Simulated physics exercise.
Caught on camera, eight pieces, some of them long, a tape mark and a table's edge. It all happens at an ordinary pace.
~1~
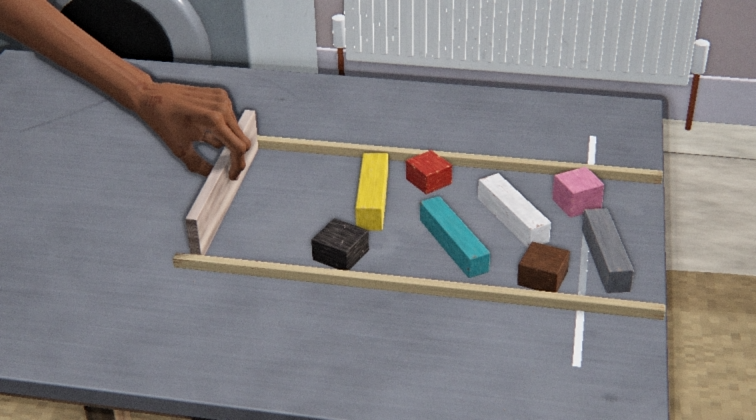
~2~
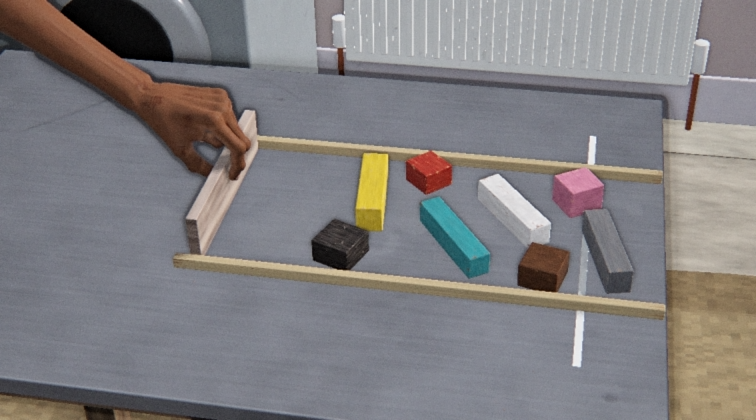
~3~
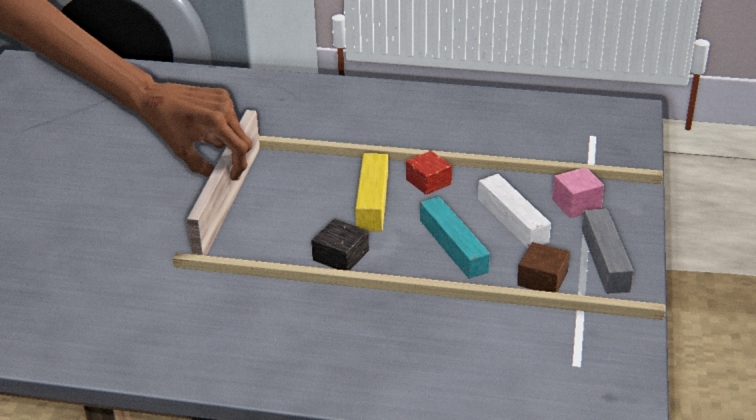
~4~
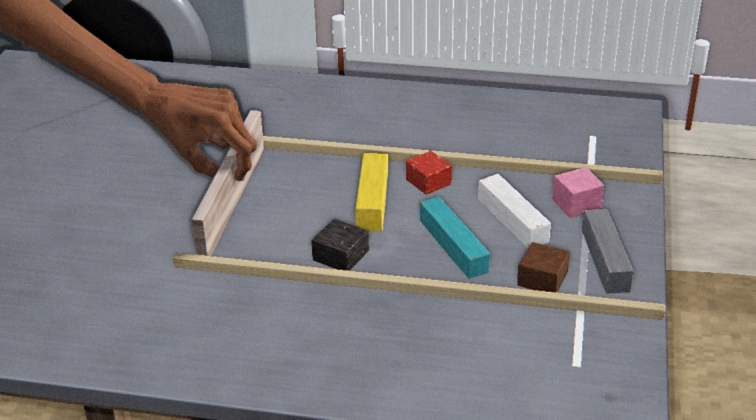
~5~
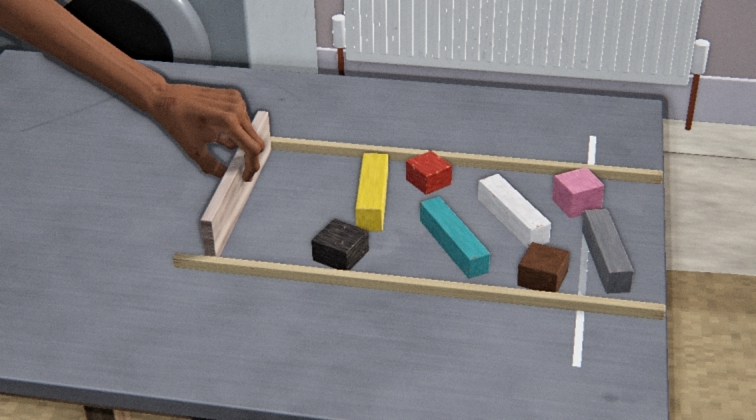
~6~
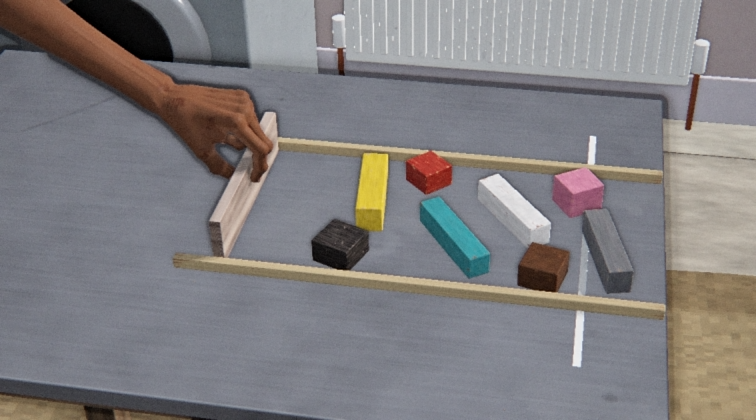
At first, a hand holds an upright wooden board at the left end of two thin rails on a grey table, with eight coloured blocks and bars lying between them. The hand then slides the board slightly to the right, without touching the pieces, which all stay still near a white tape line.
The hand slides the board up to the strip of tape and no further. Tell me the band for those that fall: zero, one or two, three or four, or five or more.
Outcome: The number that fall off is three or four.
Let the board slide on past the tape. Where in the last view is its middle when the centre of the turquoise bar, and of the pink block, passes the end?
Its middle is around (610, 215) and around (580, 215).
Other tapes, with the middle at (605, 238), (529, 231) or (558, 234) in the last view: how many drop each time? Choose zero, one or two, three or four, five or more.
For each place: Three to four; not one; one or two.
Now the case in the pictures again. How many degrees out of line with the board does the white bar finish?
About 25°.
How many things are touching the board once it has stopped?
2 of them.
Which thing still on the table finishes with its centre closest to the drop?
That is the white bar.
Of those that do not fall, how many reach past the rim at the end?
It comes to 1.
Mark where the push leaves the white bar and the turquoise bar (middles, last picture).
First (655, 224), then (638, 254).
Early on, none off yet; grey bar at rest near (607, 250); pink block at rest near (578, 192); brown block at rest near (543, 269).
Finally, the number that fall off is three or four; lost, brown block, pink block and grey bar.
